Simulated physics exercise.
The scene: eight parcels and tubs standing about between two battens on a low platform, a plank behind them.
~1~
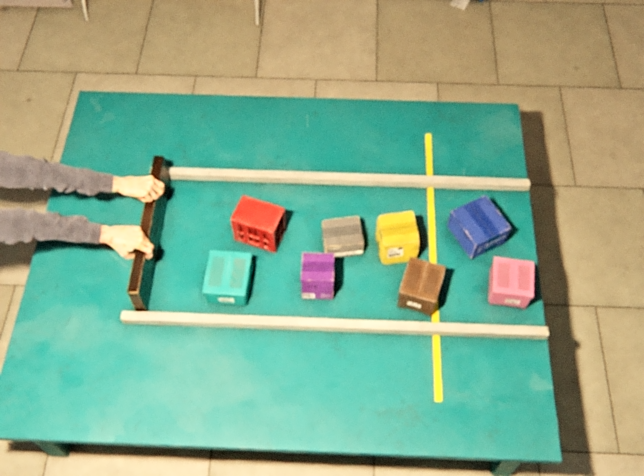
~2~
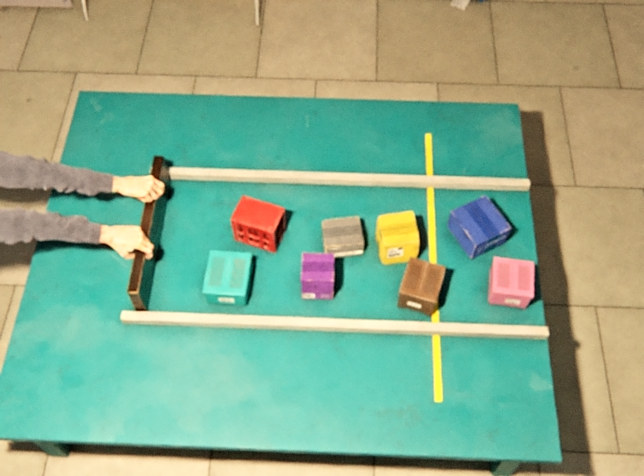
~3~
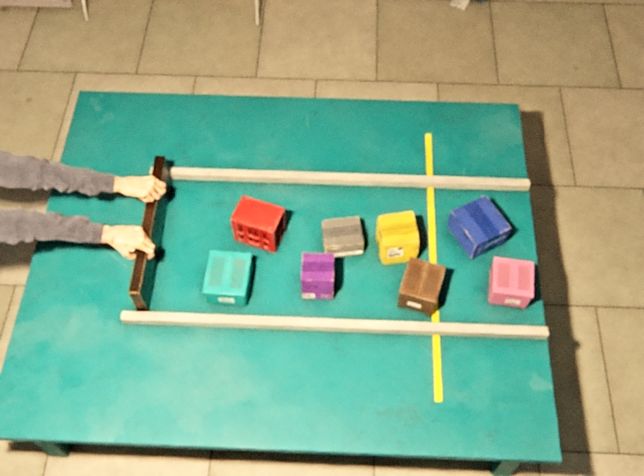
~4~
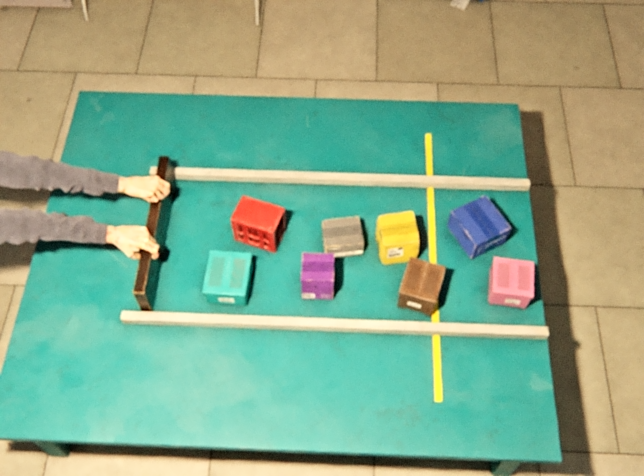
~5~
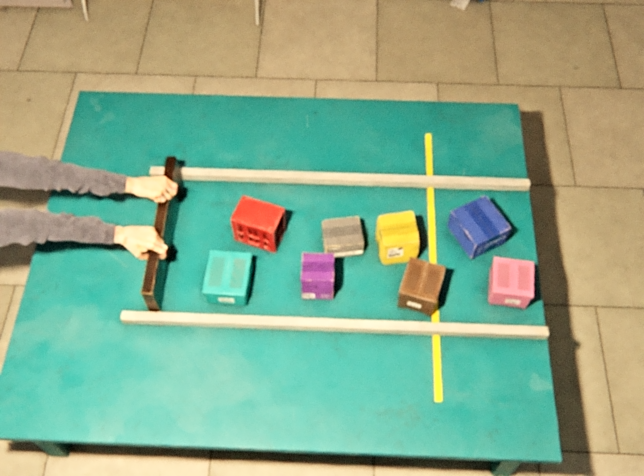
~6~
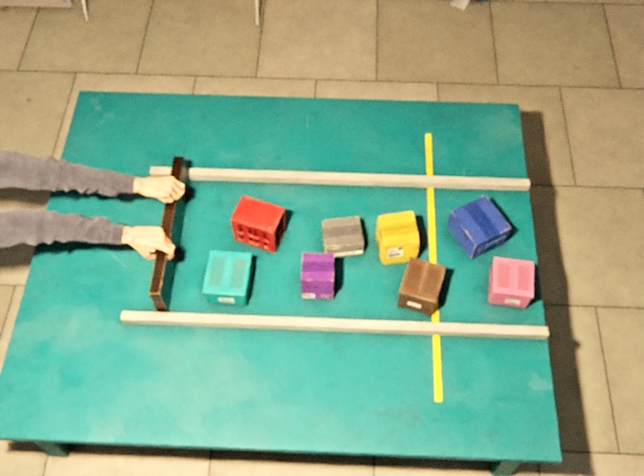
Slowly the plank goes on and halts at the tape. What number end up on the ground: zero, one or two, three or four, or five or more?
The number that fall off is one or two.
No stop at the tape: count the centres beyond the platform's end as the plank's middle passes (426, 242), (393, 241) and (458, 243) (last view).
It would be 1, 0 and 3.
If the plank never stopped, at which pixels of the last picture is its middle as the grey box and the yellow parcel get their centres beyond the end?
Its middle is around (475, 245) and around (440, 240).
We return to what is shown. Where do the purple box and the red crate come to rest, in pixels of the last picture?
About (496, 285), and the other about (456, 225).
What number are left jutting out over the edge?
It comes to 3.
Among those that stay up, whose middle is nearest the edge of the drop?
That is the yellow parcel.
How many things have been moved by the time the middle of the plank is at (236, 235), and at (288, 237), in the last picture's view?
By then 2, and 4.
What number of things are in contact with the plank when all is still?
It touches 2.
A little later, none off yet; pink tote at rest near (511, 283); blue parcel at rest near (478, 227); brown tote at rest near (421, 287).
When it is over, the number that fall off is one or two; down, pink tote.
